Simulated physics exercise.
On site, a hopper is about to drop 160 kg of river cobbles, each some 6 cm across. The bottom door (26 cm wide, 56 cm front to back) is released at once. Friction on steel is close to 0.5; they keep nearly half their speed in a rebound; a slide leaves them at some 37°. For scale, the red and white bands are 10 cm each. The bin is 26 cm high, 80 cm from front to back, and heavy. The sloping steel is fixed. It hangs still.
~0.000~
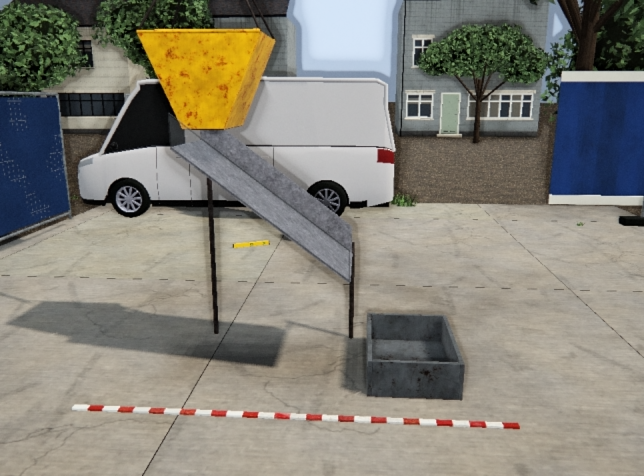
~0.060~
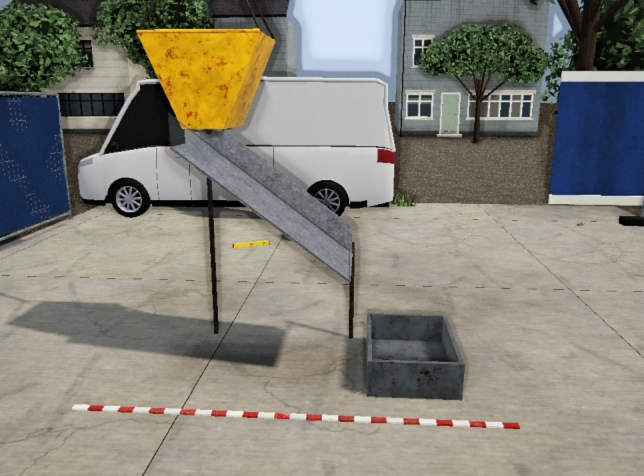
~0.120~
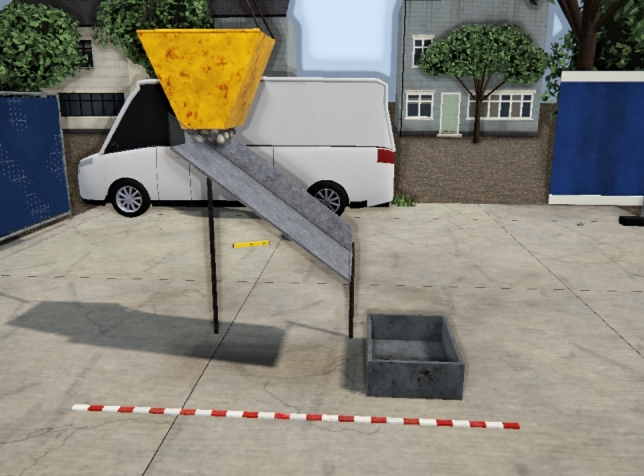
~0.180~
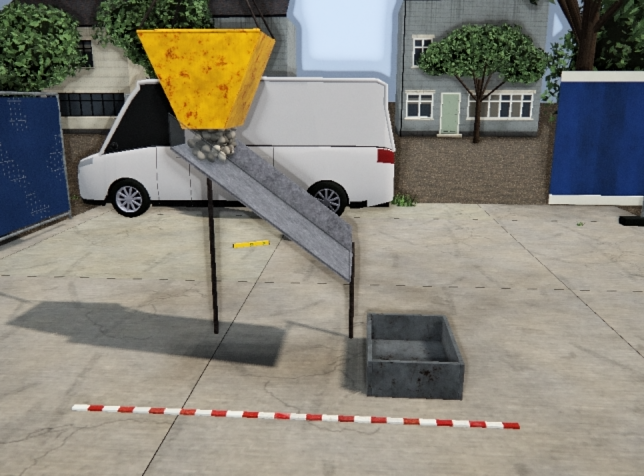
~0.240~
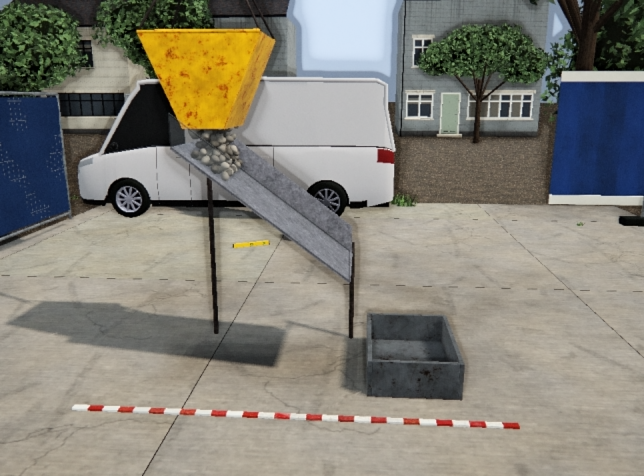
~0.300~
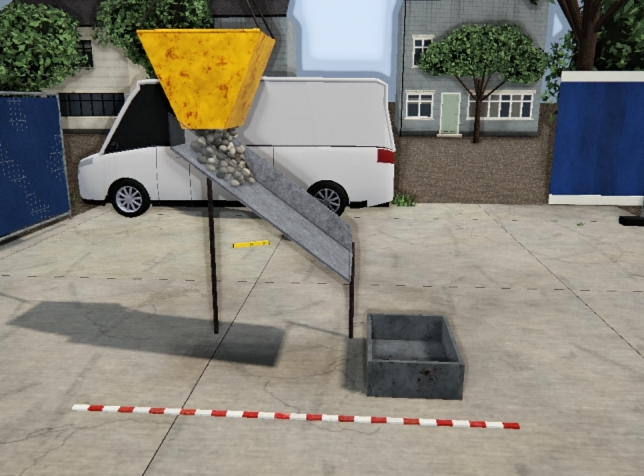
In a paved yard, grey cobbles emerge beneath a yellow hopper and slide down a chute.
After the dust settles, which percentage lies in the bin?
Some 88 per cent of it.
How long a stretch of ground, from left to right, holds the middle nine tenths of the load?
Roughly 110 cm.
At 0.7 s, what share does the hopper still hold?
Roughly 35 per cent is still inside.
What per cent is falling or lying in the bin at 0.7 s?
About 0 per cent by then.
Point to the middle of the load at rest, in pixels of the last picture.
Around (421, 352).
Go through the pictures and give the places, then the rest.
In the first frame, the outlet is at (203, 121); nothing has dropped yet.
In the second frame, the outlet is at (203, 121); nothing has dropped yet.
In the third frame, outlet at (203, 121), the stream shows down to (213, 139); 92 % still inside.
In the fourth frame, outlet at (203, 121), the stream shows down to (215, 155); 86 % still inside.
In the fifth frame, outlet at (203, 121), the stream shows down to (229, 172); 82 % still inside.
In the sixth frame, outlet at (203, 121), the stream shows down to (244, 180); 77 % still inside.
After 0.7 s, 37 % in the hopper, 60 % on the steel, 2 % falling or lying left of the bin, 1 % falling or lying in the bin; the stones farthest right are at (375, 278).
After 1.1 s, 1 % in the hopper, 70 % on the steel, 6 % falling or lying left of the bin, 23 % falling or lying in the bin; the stones farthest right are at (448, 338).
After 1.7 s, 0 % in the hopper, 20 % on the steel, 5 % falling or lying left of the bin, 71 % falling or lying in the bin, 4 % falling or lying beside or right of the bin; the stones farthest right are at (564, 368).
After 2.6 s, 0 % in the hopper, 88 % falling or lying in the bin, 12 % falling or lying beside or right of the bin.
After 4.5 s, 0 % in the hopper, 88 % in the bin, 12 % beside or right of the bin.
